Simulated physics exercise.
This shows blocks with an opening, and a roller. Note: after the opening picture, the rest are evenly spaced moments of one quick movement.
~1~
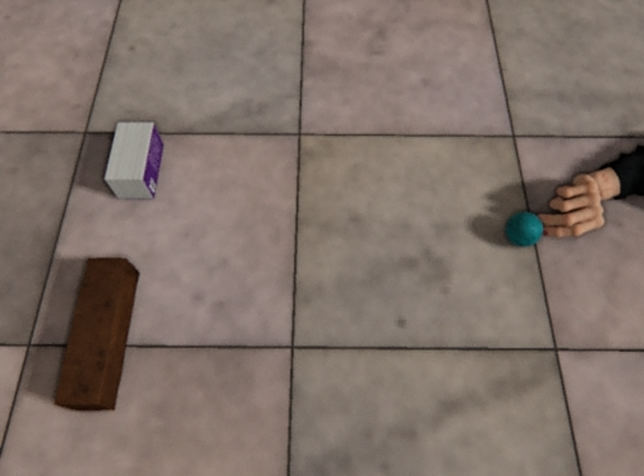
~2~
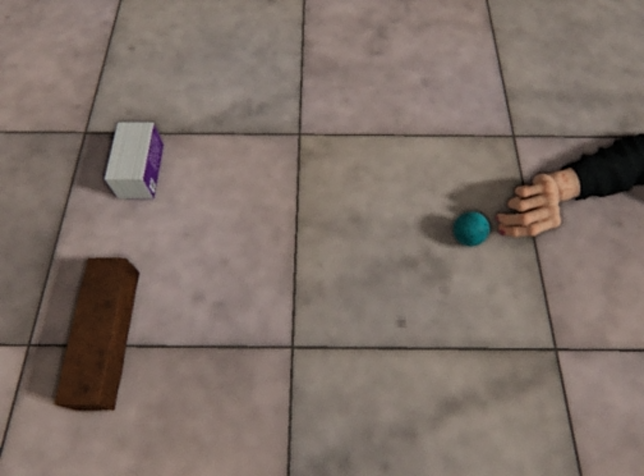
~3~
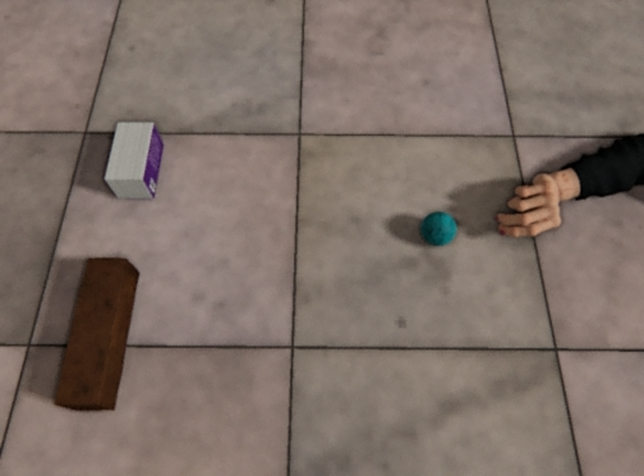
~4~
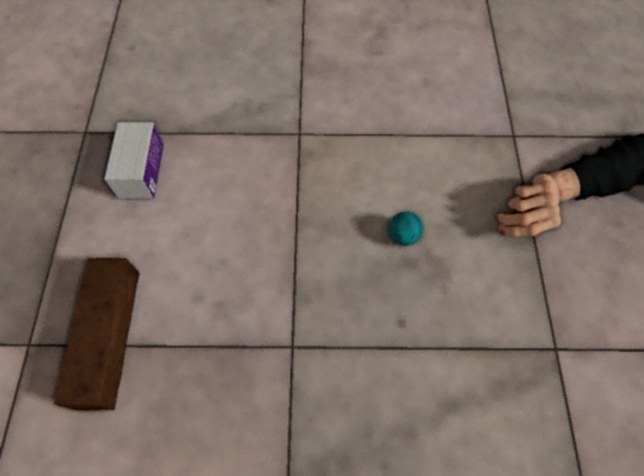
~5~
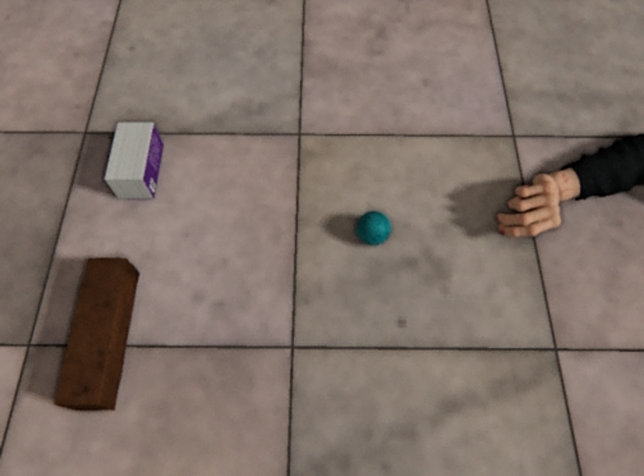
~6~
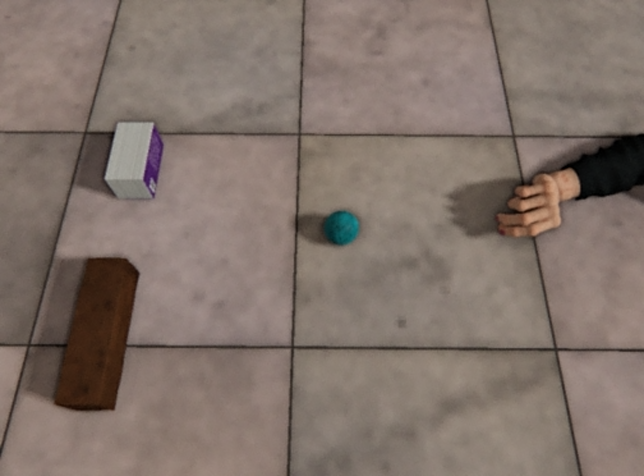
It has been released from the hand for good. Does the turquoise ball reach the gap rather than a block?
Yes.
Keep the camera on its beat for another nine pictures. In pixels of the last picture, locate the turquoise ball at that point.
Centre near (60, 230).
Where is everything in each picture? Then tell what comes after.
Turquoise ball (524, 230) under the hand; purple book (136, 161), in the first frame.
Turquoise ball (471, 229); brown brick (101, 332), in the second frame.
Turquoise ball (438, 229); purple book (136, 161), in the third frame.
Turquoise ball (406, 229); brown brick (101, 332), in the fourth frame.
Turquoise ball (374, 228); purple book (136, 161), in the fifth frame.
Turquoise ball (341, 228); brown brick (101, 332), in the sixth frame.
Then, 0.60 s on from there, turquoise ball heading on near (26, 225).
In the end, the turquoise ball passes through its gap.
